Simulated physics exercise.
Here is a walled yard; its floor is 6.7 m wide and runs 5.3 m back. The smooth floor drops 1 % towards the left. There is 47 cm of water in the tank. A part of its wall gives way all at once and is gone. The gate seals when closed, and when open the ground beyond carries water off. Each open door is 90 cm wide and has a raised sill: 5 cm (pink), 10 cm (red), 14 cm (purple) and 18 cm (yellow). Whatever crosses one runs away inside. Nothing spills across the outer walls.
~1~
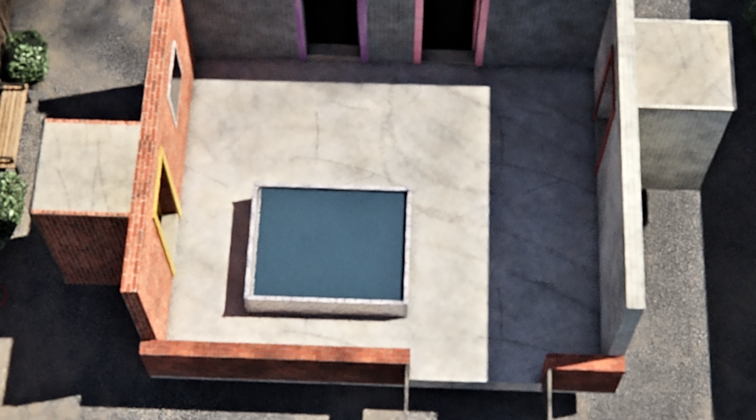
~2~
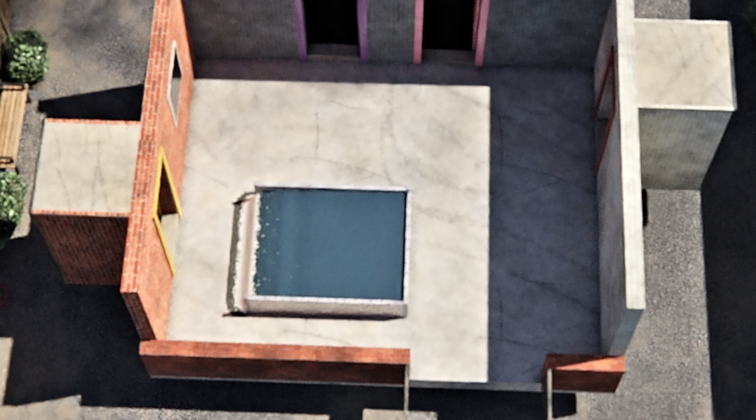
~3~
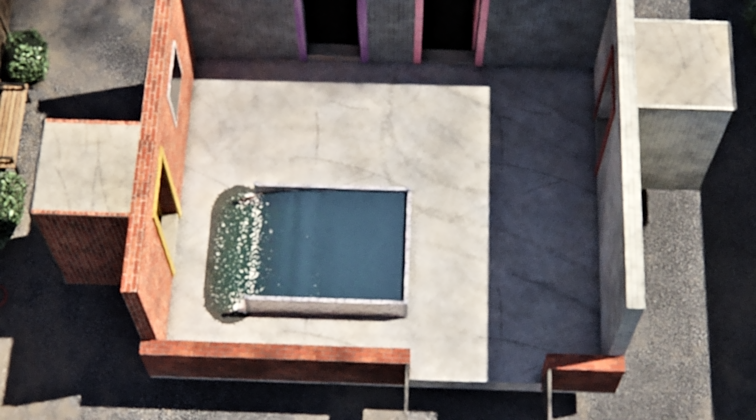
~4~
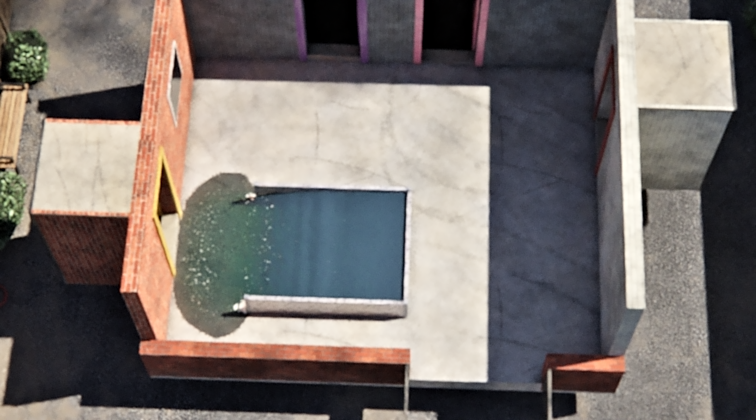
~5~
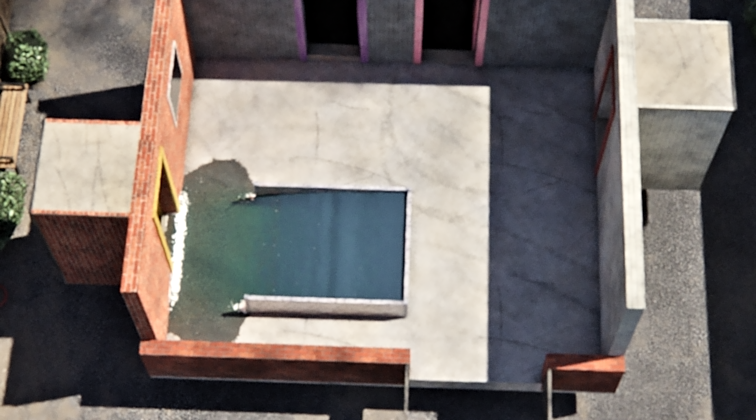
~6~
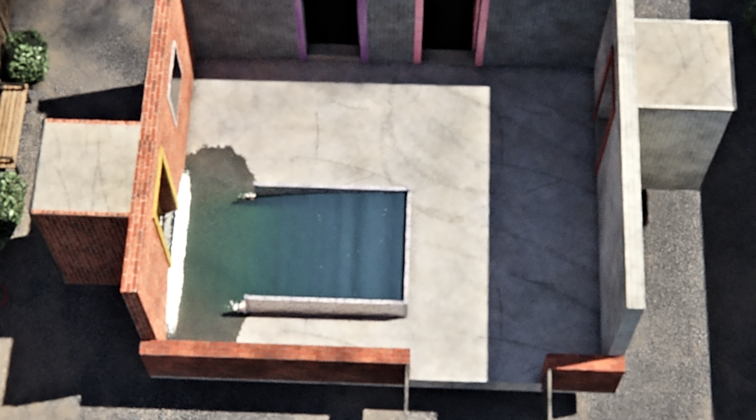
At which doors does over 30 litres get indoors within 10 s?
The water let in: At the pink door it keeps below the limit; at the red door it stays under the limit; at the purple door it keeps below the limit; at the yellow door it exceeds the limit.
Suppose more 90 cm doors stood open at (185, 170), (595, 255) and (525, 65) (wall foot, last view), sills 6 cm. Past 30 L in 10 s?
In turn: Above, below, under.
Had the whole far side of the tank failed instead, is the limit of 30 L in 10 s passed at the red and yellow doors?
Then: Red under, yellow not over.
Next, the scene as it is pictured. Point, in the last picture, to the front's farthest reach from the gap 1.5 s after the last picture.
Near (196, 60).
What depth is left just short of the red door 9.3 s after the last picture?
Roughly 5.0 cm deep.
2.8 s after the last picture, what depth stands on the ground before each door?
In cm: Pink 0, red 0, purple 9, yellow 22.
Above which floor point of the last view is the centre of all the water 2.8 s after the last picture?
At about (265, 237).
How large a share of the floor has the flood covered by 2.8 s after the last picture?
Some 40 per cent of it.
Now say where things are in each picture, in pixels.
The tank at (330, 244) is whole and still, 47 cm deep, in the first frame.
Water pours out at (255, 249) and has run 1.0 m, to (246, 198); typically 6 cm deep outside, 47 cm at the tank's back, in the second frame.
Water pours out at (255, 250) and has run 1.2 m, to (235, 191); typically 9 cm deep outside, 47 cm at the tank's back, in the third frame.
The front is at (209, 187), 1.4 m from the gap at (255, 251); 2.4 m2 of floor is under water; 47 cm left at the back of the tank, in the fourth frame.
The front is at (184, 183), 1.7 m from the gap at (255, 251); 3.1 m2 of floor is under water; 47 cm left at the back of the tank, in the fifth frame.
Water pours out at (255, 251) and has run 2.0 m, to (186, 163); typically 10 cm deep outside, 46 cm at the tank's back, in the sixth frame.
Then, 0.7 s after the last picture water covers 15 % of the floor and is deepest (38 cm) near (166, 356); pink door not reached, red door not reached, purple door not reached, yellow door 36 cm at the sill, 52 L in.
Then, 1.5 s after the last picture water covers 25 % of the floor and is deepest (38 cm) near (167, 345); pink door not reached, red door not reached, purple door not reached, yellow door 35 cm at the sill, 127 L in.
Then, 2.8 s after the last picture water covers 40 % of the floor and is deepest (26 cm) near (166, 356); pink door not reached, red door not reached, purple door 9 cm at the sill, 0 L in, yellow door 22 cm at the sill, 191 L in.
Then, 5.3 s after the last picture water covers 80 % of the floor and is deepest (14 cm) near (195, 70); pink door 4 cm at the sill, 0 L in, red door not reached, purple door 8 cm at the sill, 0 L in, yellow door 11 cm at the sill, 198 L in.
Then, 9.3 s after the last picture water covers 95 % of the floor and is deepest (9 cm) near (498, 78); pink door 3 cm at the sill, 0 L in, red door 5 cm at the sill, 0 L in, purple door 5 cm at the sill, 0 L in, yellow door 6 cm at the sill, 198 L in.
